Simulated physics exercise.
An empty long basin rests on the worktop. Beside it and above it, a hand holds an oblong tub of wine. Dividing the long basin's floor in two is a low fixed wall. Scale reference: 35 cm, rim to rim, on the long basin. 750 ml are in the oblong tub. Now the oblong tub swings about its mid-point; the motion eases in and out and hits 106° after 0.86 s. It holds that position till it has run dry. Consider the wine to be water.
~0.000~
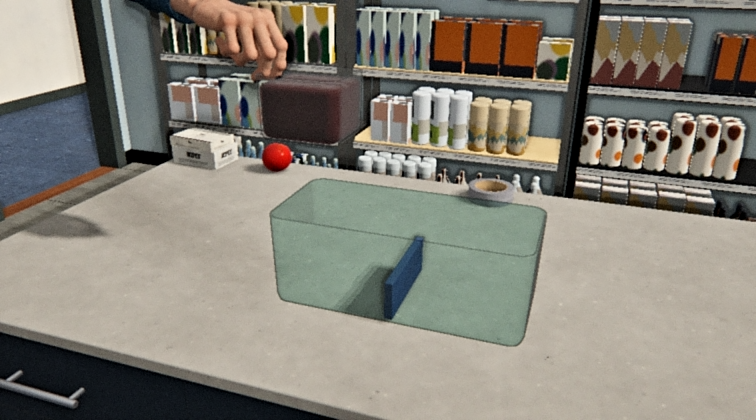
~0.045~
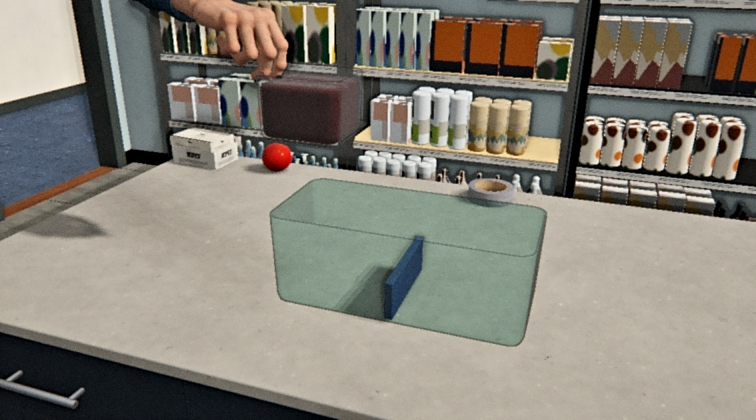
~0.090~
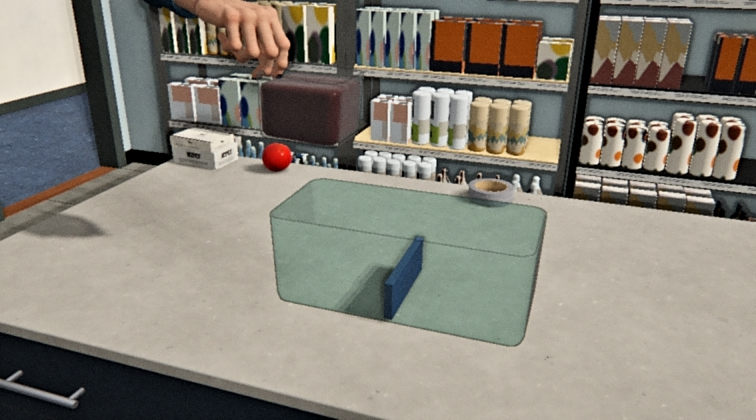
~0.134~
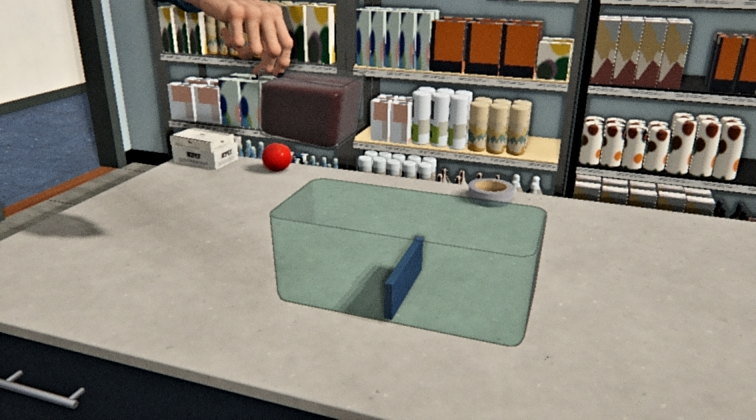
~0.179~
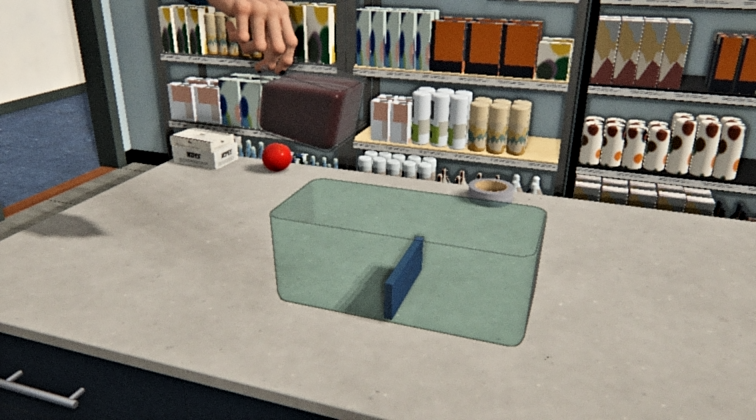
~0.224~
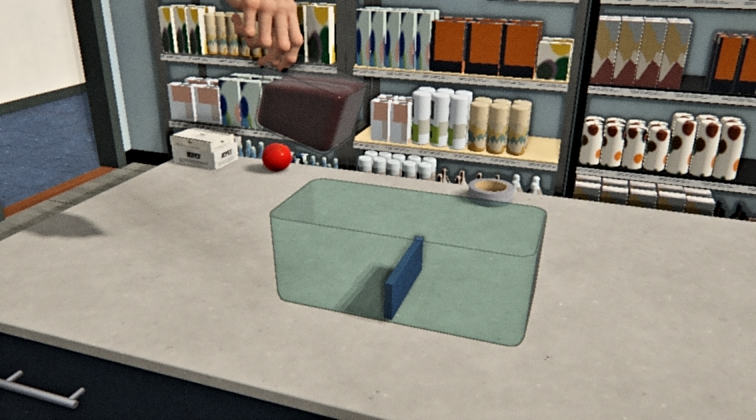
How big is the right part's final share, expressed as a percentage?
Some 54 per cent.
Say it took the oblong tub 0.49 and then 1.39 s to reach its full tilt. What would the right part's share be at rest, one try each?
Around 30 per cent first, around 60 per cent next.
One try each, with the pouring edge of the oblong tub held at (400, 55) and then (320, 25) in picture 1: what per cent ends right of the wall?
95 then 10 %.
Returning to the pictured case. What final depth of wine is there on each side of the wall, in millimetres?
Depths: Left near 14 mm, right near 16 mm.
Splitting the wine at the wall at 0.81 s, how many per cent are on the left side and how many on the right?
Left roughly 26, right roughly 54.
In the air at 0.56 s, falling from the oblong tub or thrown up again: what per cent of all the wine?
Near 34 per cent of it all.
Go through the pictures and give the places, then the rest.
The first frame shows tilt 0°; pouring edge (351, 77); surface from (275, 78) to (352, 85); the long basin's rim runs from (292, 197) to (542, 233); the wall's top is at (405, 260).
The second frame shows tilt 1°; pouring edge (352, 77); surface from (276, 78) to (352, 85).
The third frame shows tilt 3°; pouring edge (353, 79); surface from (276, 78) to (353, 86).
The fourth frame shows tilt 6°; pouring edge (354, 82); surface from (277, 78) to (354, 86).
The fifth frame shows tilt 11°; pouring edge (356, 86); surface from (277, 78) to (355, 88).
The sixth frame shows tilt 17°; pouring edge (358, 91); surface from (280, 79) to (358, 88).
Then, 0.56 s in, the tilt is 78° and 54 per cent is still to pour, 4 is left of the wall and 9 right of it.
Then, 0.81 s in, the tilt is 105° and 11 per cent is still to pour, 27 is left of the wall and 54 right of it.
Then, 1.08 s in, the tilt is 106° and 0 per cent is still to pour, 43 is left of the wall and 54 right of it.
Then, 1.36 s in, the tilt is 106° and 0 per cent is still to pour, 45 is left of the wall and 54 right of it.
Finally, 45 per cent lies left of the wall, 54 right of it and 1 outside.
